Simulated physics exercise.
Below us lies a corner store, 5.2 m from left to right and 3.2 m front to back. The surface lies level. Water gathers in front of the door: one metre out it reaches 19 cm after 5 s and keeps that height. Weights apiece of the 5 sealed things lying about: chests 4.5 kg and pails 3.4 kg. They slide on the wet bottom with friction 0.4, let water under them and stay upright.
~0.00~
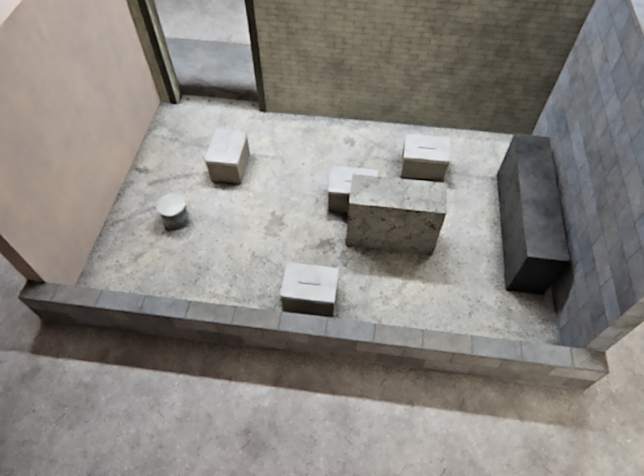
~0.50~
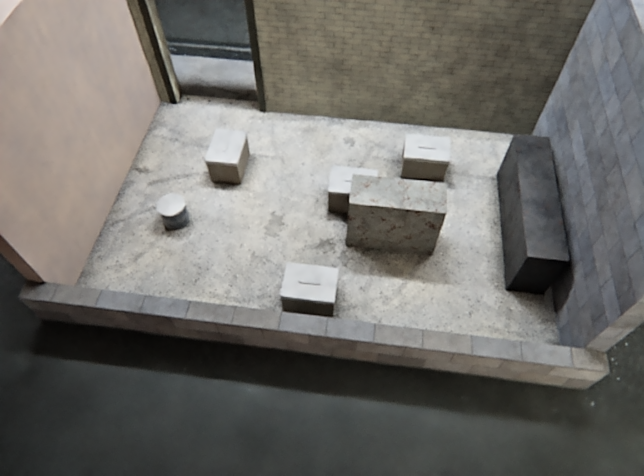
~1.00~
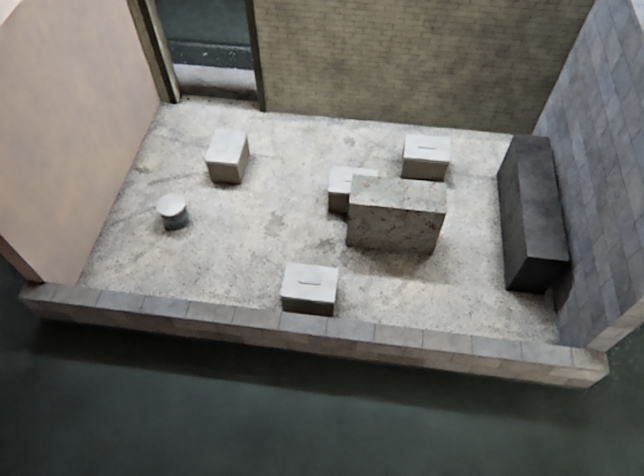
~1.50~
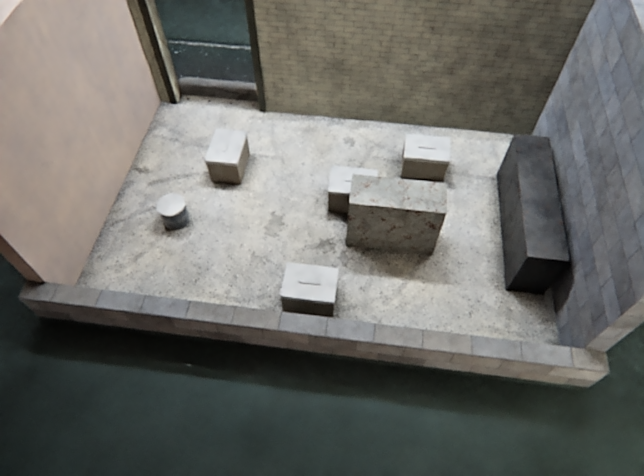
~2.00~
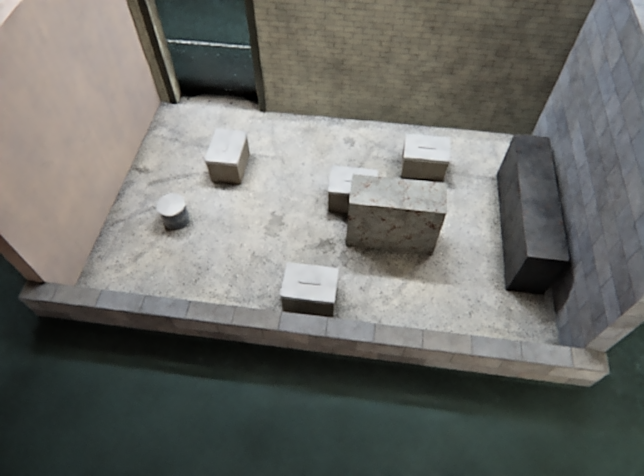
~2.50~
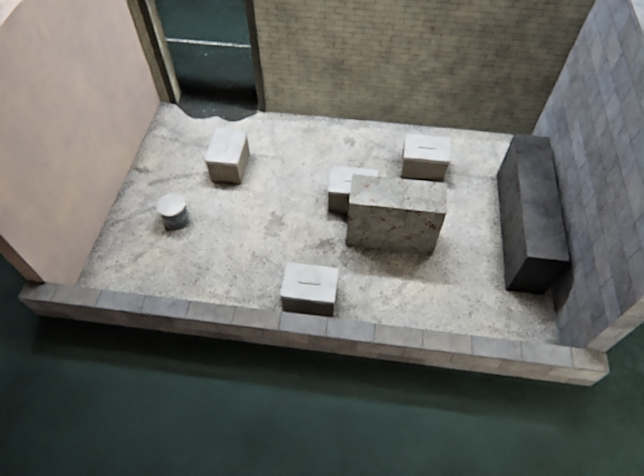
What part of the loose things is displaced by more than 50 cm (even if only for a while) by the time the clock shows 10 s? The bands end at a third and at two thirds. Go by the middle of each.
That comes to from one to two thirds.
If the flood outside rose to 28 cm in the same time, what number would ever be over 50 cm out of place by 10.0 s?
Then 4.
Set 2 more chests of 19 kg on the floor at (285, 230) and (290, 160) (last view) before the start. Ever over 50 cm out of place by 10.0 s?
In that order: Short of it, less.
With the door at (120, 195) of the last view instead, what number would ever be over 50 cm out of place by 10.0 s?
Then 5.
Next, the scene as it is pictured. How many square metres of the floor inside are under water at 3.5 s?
Roughly 1.5 m2.
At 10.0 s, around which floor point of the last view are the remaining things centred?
At about (440, 244).
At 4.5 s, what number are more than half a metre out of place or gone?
I count 0.
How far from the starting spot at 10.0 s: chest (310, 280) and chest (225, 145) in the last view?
In that order: 250 cm, 350 cm.
After 3.5 s 0 of 5 are over 50 cm from their spots; 0 afloat.
After 4.5 s 0 of 5 are over 50 cm from their spots; 0 afloat.
After 7.0 s 2 of 5 are over 50 cm from their spots; 2 afloat.
After 10.0 s 3 of 5 are over 50 cm from their spots, and 3 have been at some point; 3 afloat.
